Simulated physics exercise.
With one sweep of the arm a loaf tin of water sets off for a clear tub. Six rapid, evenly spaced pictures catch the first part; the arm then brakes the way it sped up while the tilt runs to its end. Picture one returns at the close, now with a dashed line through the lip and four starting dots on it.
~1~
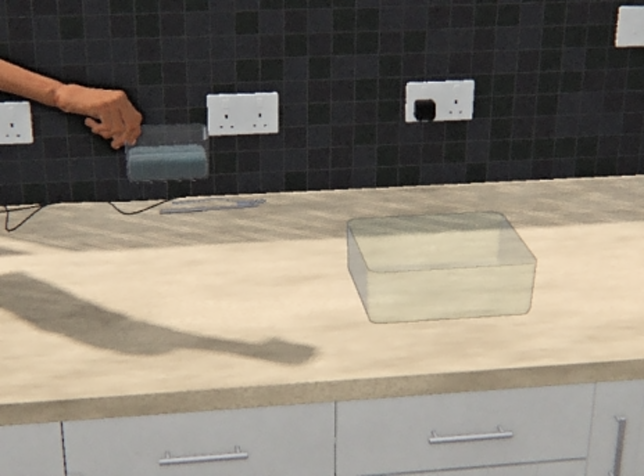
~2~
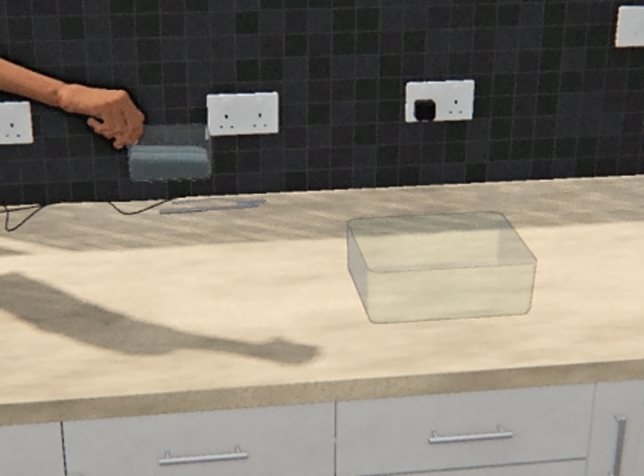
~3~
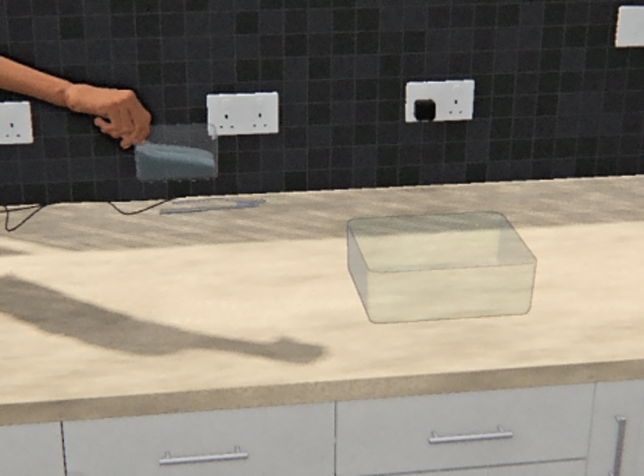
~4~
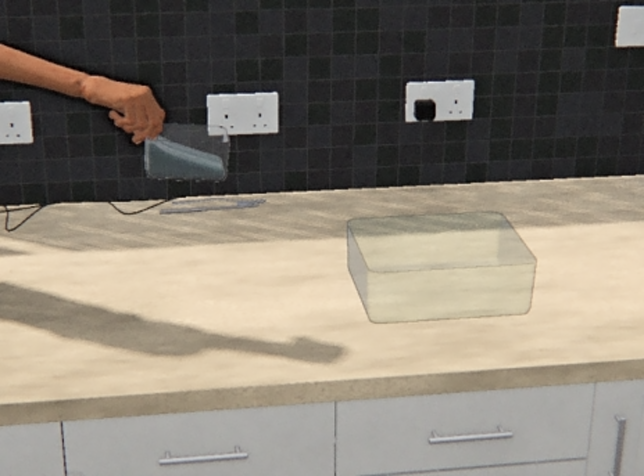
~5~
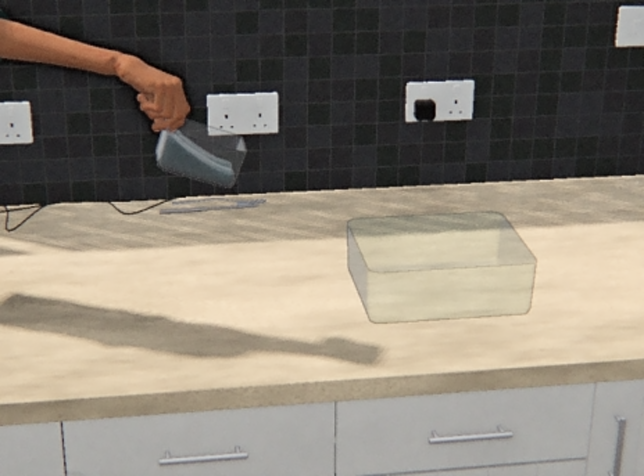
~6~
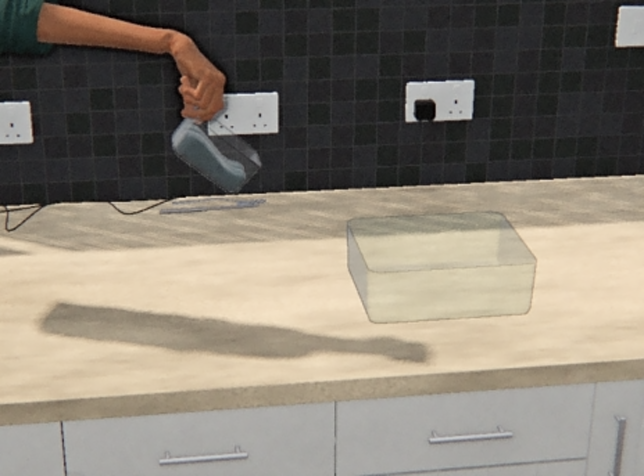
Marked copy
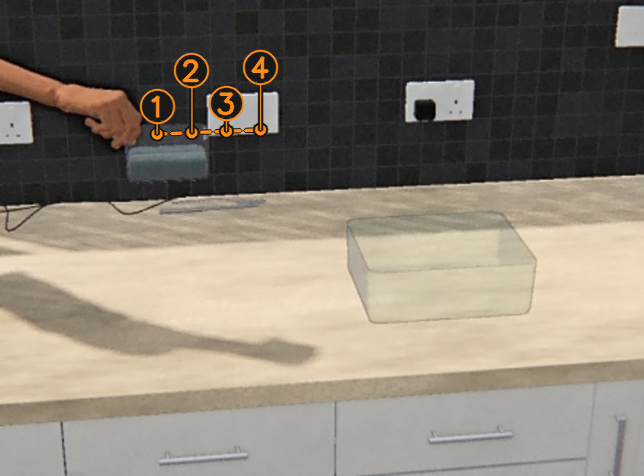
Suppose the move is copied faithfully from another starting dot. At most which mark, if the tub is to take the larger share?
The answer is spot 3.
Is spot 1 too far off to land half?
Yes.
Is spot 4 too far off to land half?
No, not at all.
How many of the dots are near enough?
Two of the four.
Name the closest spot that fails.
2.
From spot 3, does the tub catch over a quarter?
Yes, clearly.
In orange, 1 at (157, 134); 2 at (191, 132); 3 at (226, 131); 4 at (260, 129).
With 1, about 0 % lands in the tub, 98 % falls short.
With 2, about 17 % lands in the tub, 78 % falls short and 5 % goes beside or beyond.
With 3, about 77 % lands in the tub, 13 % falls short and 11 % goes beside or beyond.
With 4, about 85 % lands in the tub, 4 % falls short and 11 % goes beside or beyond.
